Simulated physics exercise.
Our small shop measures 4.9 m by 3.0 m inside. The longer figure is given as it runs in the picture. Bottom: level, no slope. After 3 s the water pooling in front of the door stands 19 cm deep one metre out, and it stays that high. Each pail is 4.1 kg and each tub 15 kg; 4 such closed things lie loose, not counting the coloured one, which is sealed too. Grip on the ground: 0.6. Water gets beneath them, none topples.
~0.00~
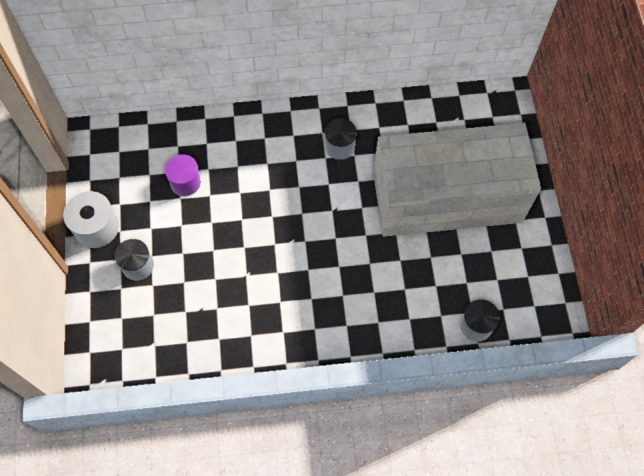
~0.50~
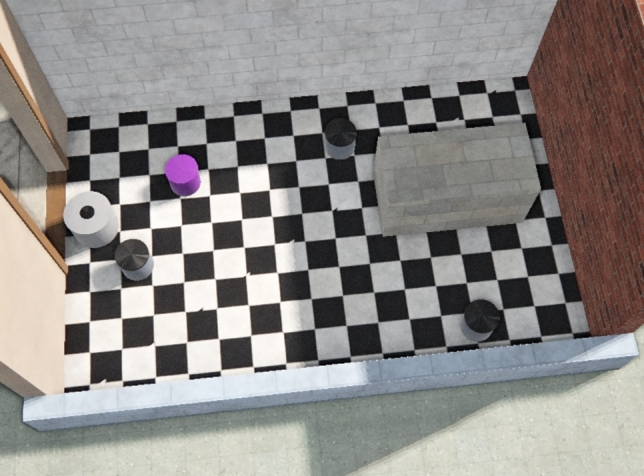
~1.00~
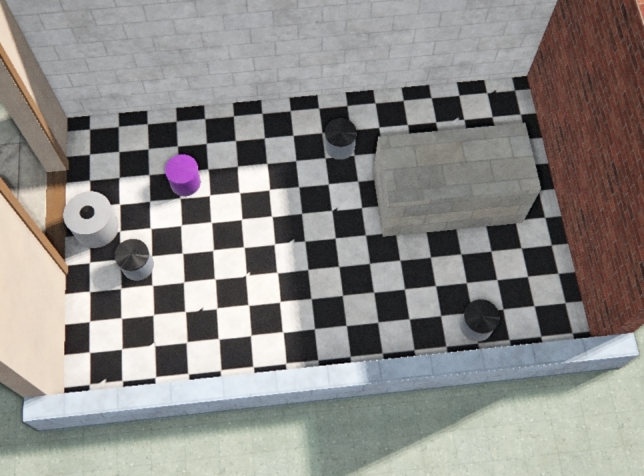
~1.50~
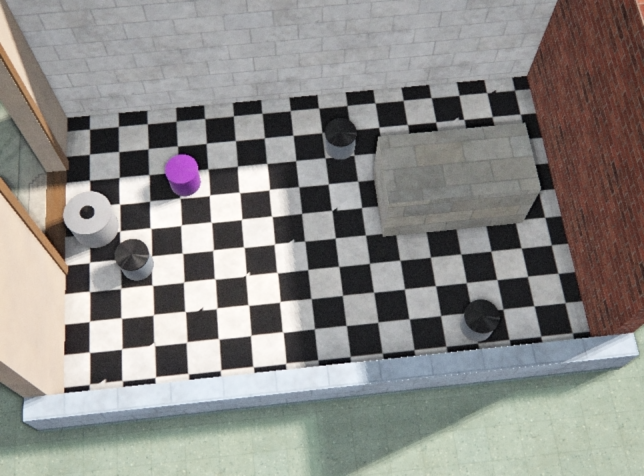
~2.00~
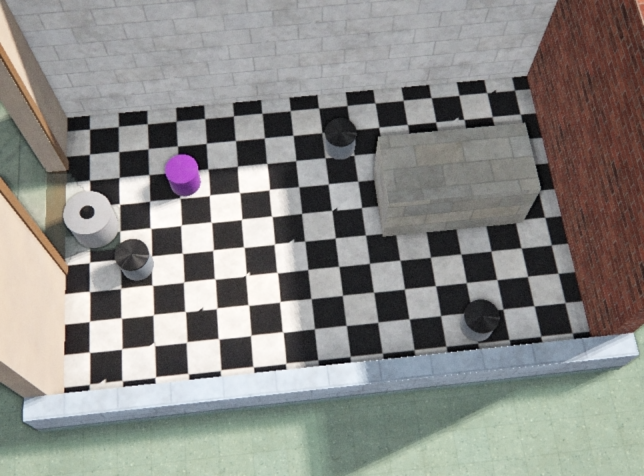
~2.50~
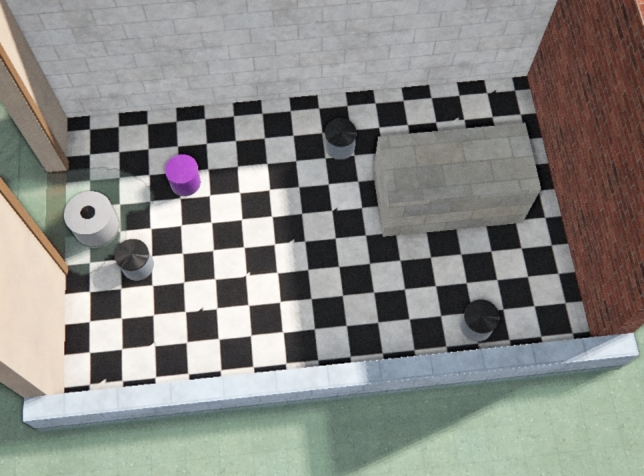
In a small shop with a checkered floor, greenish water spread over the ground outside, then crept in through the doorway on the left around a white tub, while the purple pail and everything else stayed put.
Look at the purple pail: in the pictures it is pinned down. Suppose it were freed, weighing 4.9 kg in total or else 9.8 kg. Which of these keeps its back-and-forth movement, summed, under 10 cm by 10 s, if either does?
Neither does.
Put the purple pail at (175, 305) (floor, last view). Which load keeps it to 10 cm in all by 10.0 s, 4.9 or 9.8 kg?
Looking at the loads, only the heavier keeps it.
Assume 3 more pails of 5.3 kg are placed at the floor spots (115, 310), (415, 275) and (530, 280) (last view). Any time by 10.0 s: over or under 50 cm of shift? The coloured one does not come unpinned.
In the order given, within the mark, then within the mark, and last within the mark.
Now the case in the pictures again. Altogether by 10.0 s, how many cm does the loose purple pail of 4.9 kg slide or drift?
Adding it all up, something like 140 cm.
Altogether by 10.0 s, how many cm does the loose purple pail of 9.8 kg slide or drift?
Some 40 cm in all.
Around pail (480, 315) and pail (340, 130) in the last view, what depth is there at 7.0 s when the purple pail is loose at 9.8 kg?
3 and 4 cm.
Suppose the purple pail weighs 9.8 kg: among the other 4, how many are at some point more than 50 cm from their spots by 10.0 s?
That comes to 4.
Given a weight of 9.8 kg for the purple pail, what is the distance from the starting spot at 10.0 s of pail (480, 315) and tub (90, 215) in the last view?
They sit 50 cm and 150 cm away, in the order given.
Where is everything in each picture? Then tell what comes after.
In the first picture, the purple pail at (181, 169) rests on the ground; water covers 0.0 m2; 0 of 5 have shifted.
In the second picture, the purple pail at (181, 169) rests on the ground; 0.0 m2 under water; 0 of 5 have shifted.
In the third picture, the purple pail at (181, 169) rests on the ground; 0.0 m2 under water; 0 of 5 have shifted.
In the fourth picture, the purple pail at (181, 169), on the bottom; water covers 0.0 m2; 0 of 5 have shifted.
In the fifth picture, the purple pail at (181, 169) rests on the ground; 0.1 m2 under water; 0 of 5 have shifted.
In the sixth picture, the purple pail at (181, 169), on the bottom; 0.4 m2 under water; 0 of 5 have shifted.
After 3.5 s the purple pail would be 0 cm from its start with 4.9 kg and 0 cm from its start with 9.8 kg; 4 cm of water round it then.
After 4.5 s the purple pail would be 51 cm from its start with 4.9 kg and 17 cm from its start with 9.8 kg; 5 cm of water round it then.
After 7.0 s the purple pail would be 91 cm from its start with 4.9 kg and 25 cm from its start with 9.8 kg; 7 cm of water round it then.
After 10.0 s the purple pail would be 131 cm from its start with 4.9 kg and 36 cm from its start with 9.8 kg; 7 cm of water round it then.
